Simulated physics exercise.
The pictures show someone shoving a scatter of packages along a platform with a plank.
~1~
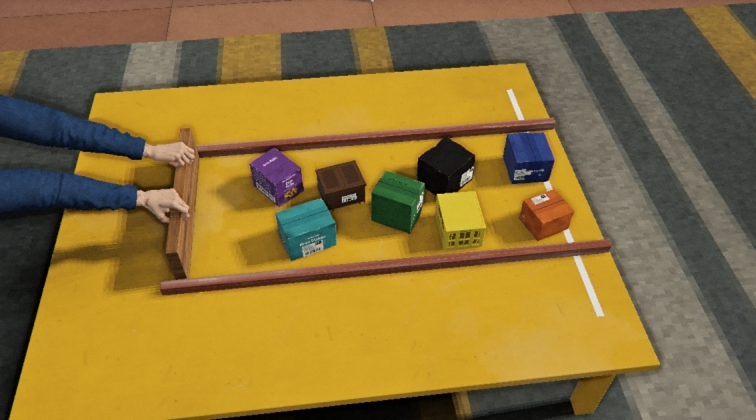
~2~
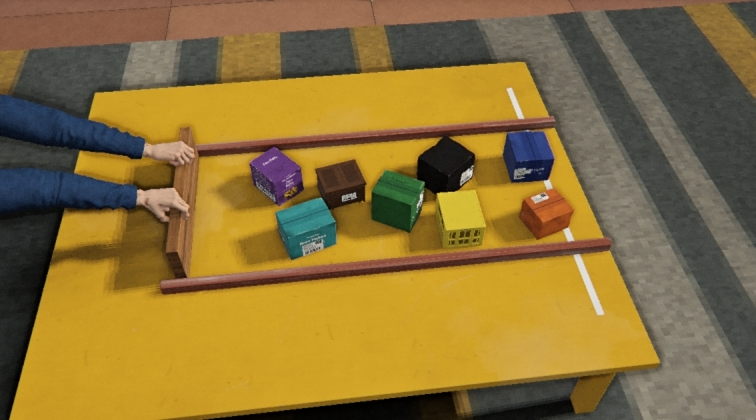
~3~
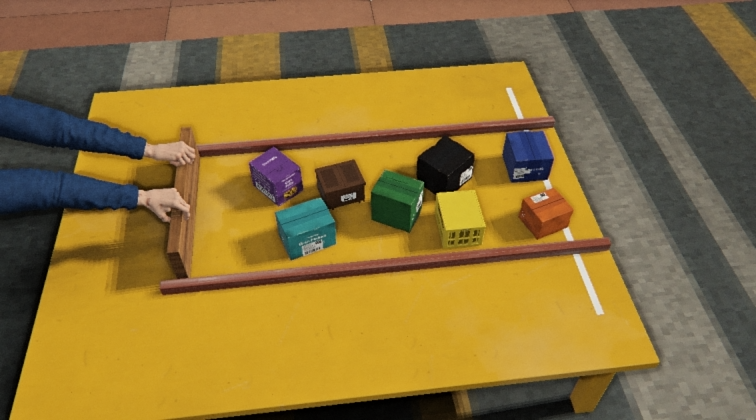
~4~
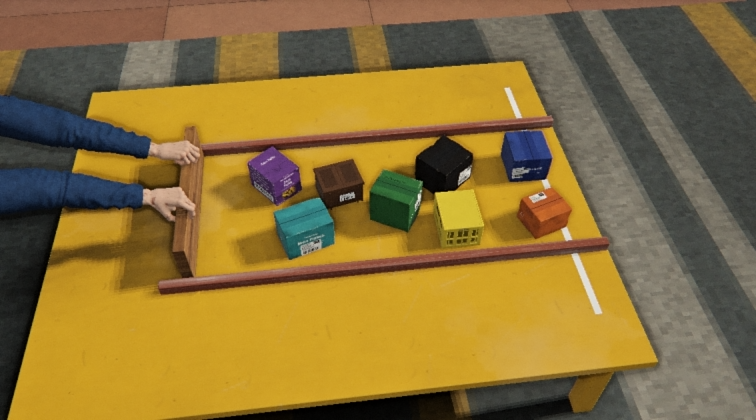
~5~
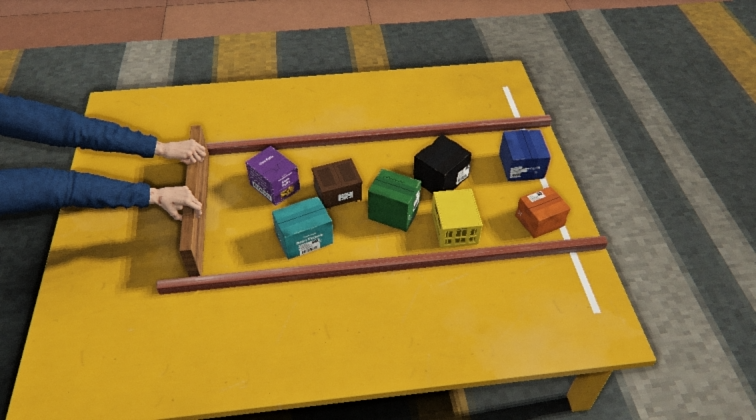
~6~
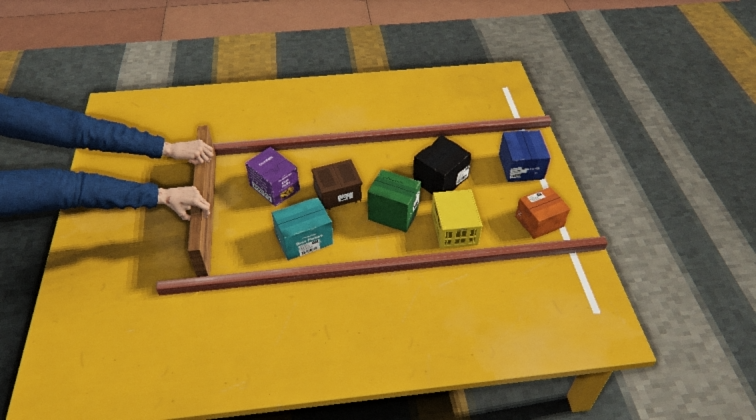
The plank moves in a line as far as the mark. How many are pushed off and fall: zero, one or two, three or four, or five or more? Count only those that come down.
As it turns out, the number that fall off is five or more.
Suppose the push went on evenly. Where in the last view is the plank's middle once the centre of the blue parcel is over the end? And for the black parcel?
About (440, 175), and (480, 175) for the other.
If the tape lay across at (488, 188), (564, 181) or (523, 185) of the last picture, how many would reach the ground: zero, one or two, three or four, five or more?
In that order: Either three or four; at least five; more than four.
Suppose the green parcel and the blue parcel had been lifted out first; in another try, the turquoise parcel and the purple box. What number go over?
4 in the first case, 4 in the second.
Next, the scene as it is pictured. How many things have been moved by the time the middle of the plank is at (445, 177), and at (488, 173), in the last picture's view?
First 8, then 8.
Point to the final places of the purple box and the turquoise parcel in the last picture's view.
First (557, 158), then (585, 207).
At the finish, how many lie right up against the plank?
The number is 2.
Soon after, none off yet; blue parcel at rest near (524, 156); orange parcel at rest near (542, 213); yellow crate at rest near (456, 219).
After that, none off yet; blue parcel displaced a little near (538, 156); orange parcel displaced a little near (549, 212); yellow crate displaced about its own width near (511, 218).
And then, two off so far; blue parcel off the edge near (586, 214); orange parcel on its way down near (616, 269); yellow crate displaced well along near (596, 211).
In the end, the number that fall off is five or more; gone, brown tote, green parcel, black parcel, yellow crate, orange parcel and blue parcel.
